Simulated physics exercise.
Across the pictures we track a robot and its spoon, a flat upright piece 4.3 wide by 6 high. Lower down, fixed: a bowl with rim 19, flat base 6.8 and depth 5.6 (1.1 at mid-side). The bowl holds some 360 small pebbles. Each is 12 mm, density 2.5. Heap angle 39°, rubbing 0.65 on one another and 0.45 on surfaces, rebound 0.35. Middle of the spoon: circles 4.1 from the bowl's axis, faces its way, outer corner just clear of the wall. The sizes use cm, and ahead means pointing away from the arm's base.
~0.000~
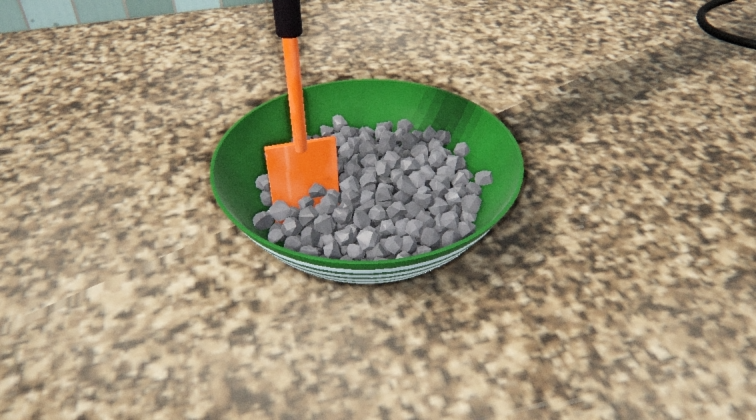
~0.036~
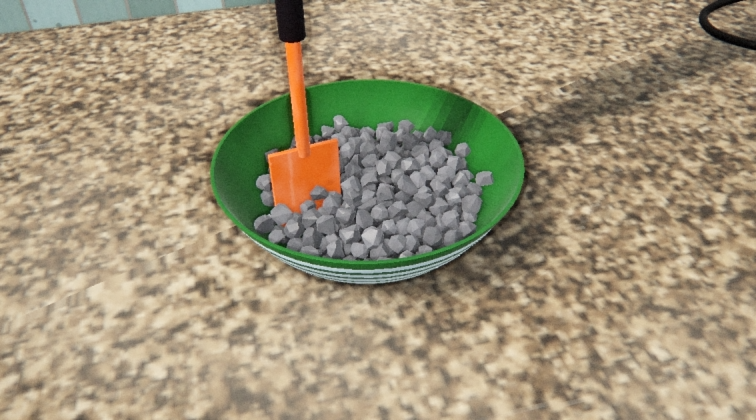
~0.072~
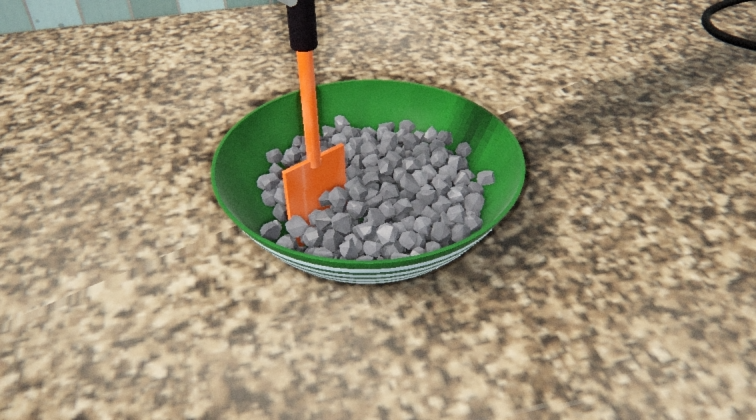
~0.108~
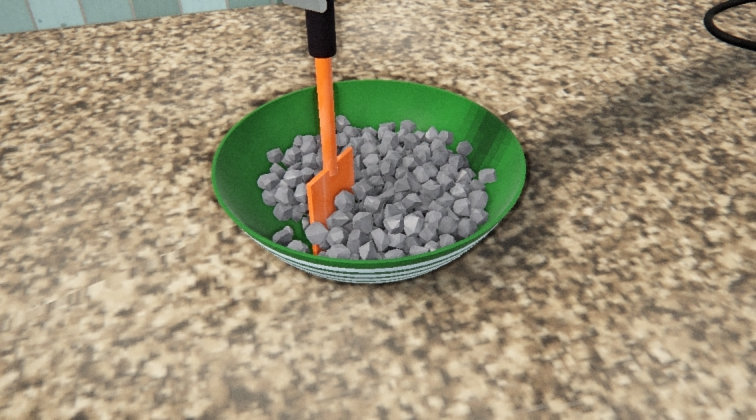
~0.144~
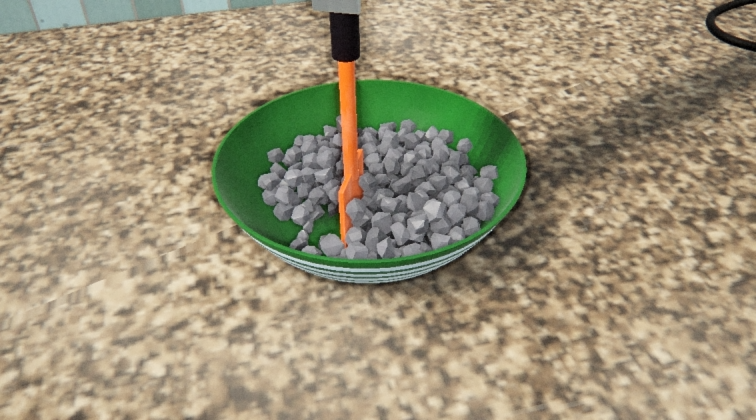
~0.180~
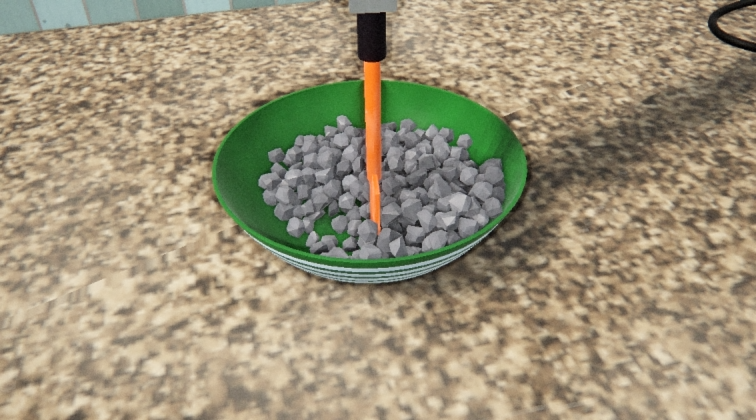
An orange spatula-like spoon with a black handle, upright in a green bowl of gray pebbles on a speckled countertop, starts at the left with its flat face showing. It sweeps rightward along the near side through the pebbles, turning until only its thin edge shows, and pebbles shift around it.
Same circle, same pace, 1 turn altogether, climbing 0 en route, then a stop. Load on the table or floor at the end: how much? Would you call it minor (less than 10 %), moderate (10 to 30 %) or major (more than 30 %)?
I would call it moderate.
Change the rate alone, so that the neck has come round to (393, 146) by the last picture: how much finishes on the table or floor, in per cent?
I'd say near 25 per cent.
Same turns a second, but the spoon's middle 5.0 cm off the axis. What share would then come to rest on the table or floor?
Around 30 in a hundred.
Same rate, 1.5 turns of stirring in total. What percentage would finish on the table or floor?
It would be around 30 per cent.
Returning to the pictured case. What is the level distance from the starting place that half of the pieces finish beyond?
Roughly 8 cm.
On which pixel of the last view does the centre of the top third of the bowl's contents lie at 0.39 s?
Around pixel (420, 113).
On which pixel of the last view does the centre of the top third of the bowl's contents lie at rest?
(307, 220).
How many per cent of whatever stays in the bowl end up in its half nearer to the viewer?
Roughly 70 per cent.
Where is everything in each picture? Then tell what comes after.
The spoon neck at (298, 121), 0° round; upper third of the load around (377, 174), from x 265 to 485, top at y 125; 358 in the bowl, in the first frame.
The spoon neck at (301, 126), 8° round; upper third of the load around (373, 176), from x 265 to 485, top at y 125, in the second frame.
The spoon neck at (312, 136), 26° round; upper third of the load around (374, 180), from x 265 to 485, top at y 125, in the third frame.
The spoon neck at (329, 144), 44° round; upper third of the load around (386, 186), from x 265 to 490, top at y 125, in the fourth frame.
The spoon neck at (350, 148), 62° round; upper third of the load around (402, 191), from x 265 to 490, top at y 125, in the fifth frame.
The spoon neck at (374, 149), 81° round; upper third of the load around (419, 187), from x 265 to 495, top at y 125; 358 in the bowl, in the sixth frame.
After 0.39 s, 188° round, highest piece 8 above the table; 340 in the bowl, 7 on the table or floor, 11 in flight or on the tool.
After 0.61 s, 296° round, highest piece 8 above the table; 307 in the bowl, 42 on the table or floor, 9 in flight or on the tool.
After 0.91 s, 0° round, highest piece 7 above the table; 290 in the bowl, 66 on the table or floor, 2 in flight or on the tool.
After 1.61 s, 0° round, highest piece 7 above the table; 290 in the bowl, 68 on the table or floor.
In the end, 290 in the bowl, 68 on the table or floor. That is 19 % on the table or floor.
